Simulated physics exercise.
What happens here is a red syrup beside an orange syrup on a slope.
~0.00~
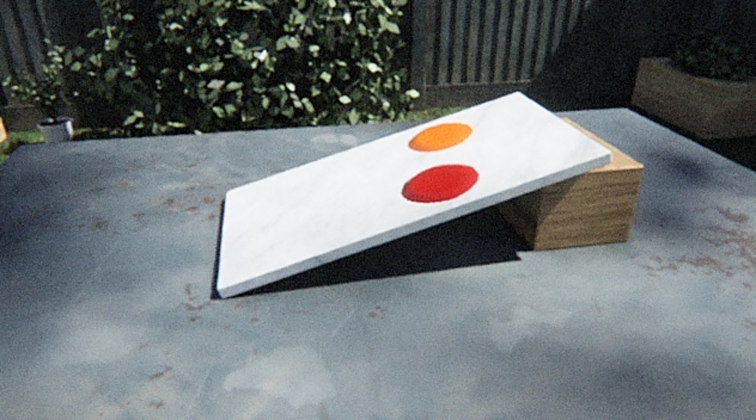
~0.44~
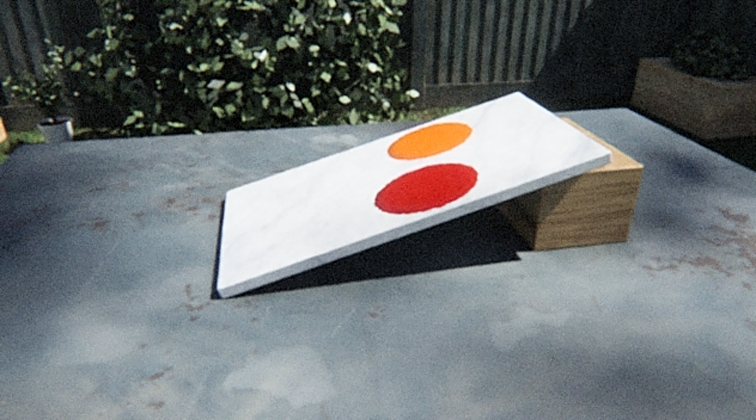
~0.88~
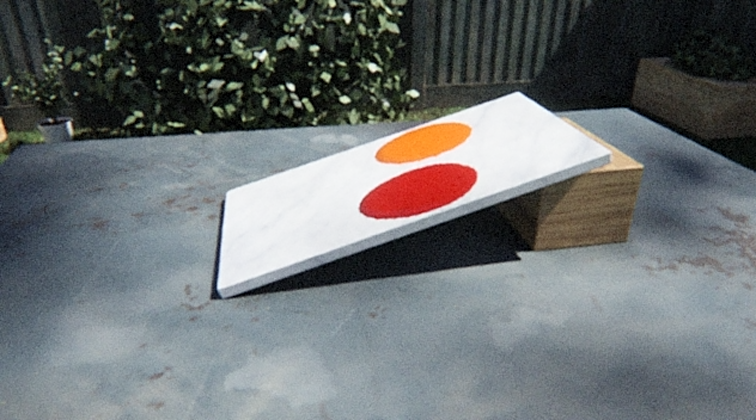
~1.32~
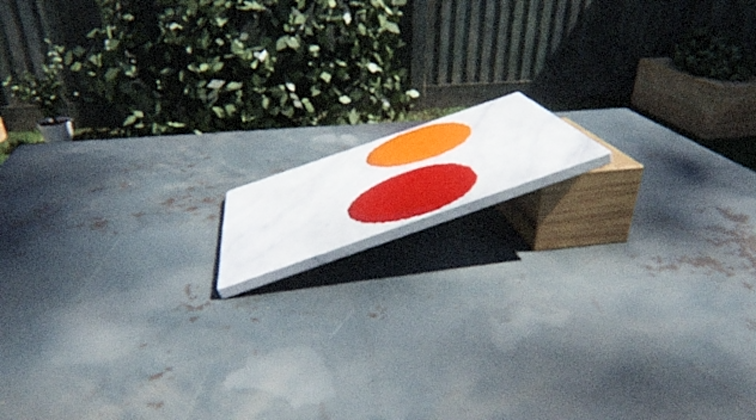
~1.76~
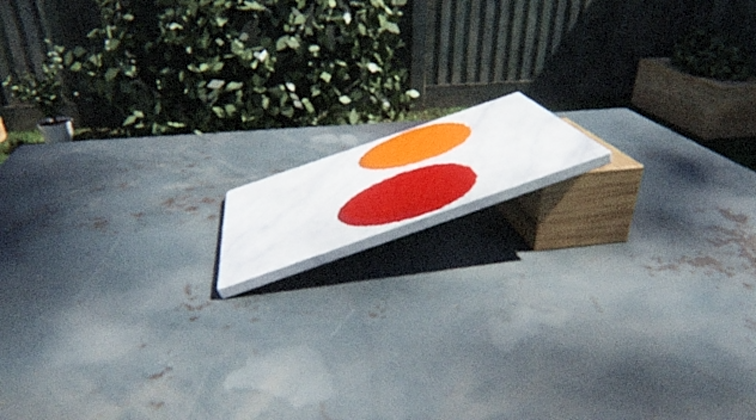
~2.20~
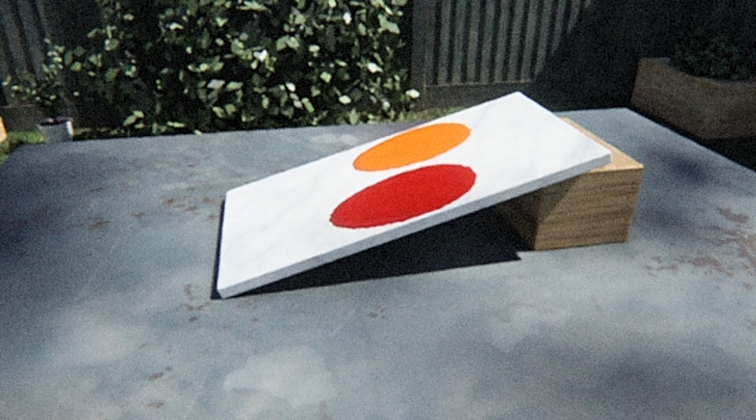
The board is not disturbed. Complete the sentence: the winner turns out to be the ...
Nearer one.
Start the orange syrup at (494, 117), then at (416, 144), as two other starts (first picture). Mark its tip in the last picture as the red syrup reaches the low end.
About (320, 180), then about (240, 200).
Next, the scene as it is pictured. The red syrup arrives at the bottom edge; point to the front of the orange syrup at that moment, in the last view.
I'd put the front somewhere near (271, 193).
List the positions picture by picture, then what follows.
Tip of the red syrup half way down; tip of the orange syrup (418, 143) half way down, in the first picture.
Tip of the red syrup (384, 200) half way down; tip of the orange syrup half way down, in the second picture.
Tip of the red syrup half way down; tip of the orange syrup (384, 154) half way down, in the third picture.
Tip of the red syrup (358, 209) three quarters of the way down; tip of the orange syrup half way down, in the fourth picture.
Tip of the red syrup three quarters of the way down; tip of the orange syrup (366, 161) half way down, in the fifth picture.
Tip of the red syrup (341, 215) three quarters of the way down; tip of the orange syrup half way down, in the sixth picture.
Around 7.3 s, the red syrup is close to the edge; the orange syrup is three quarters of the way down.
Around 15.3 s, the red syrup is at the low edge; the orange syrup is close to the edge.
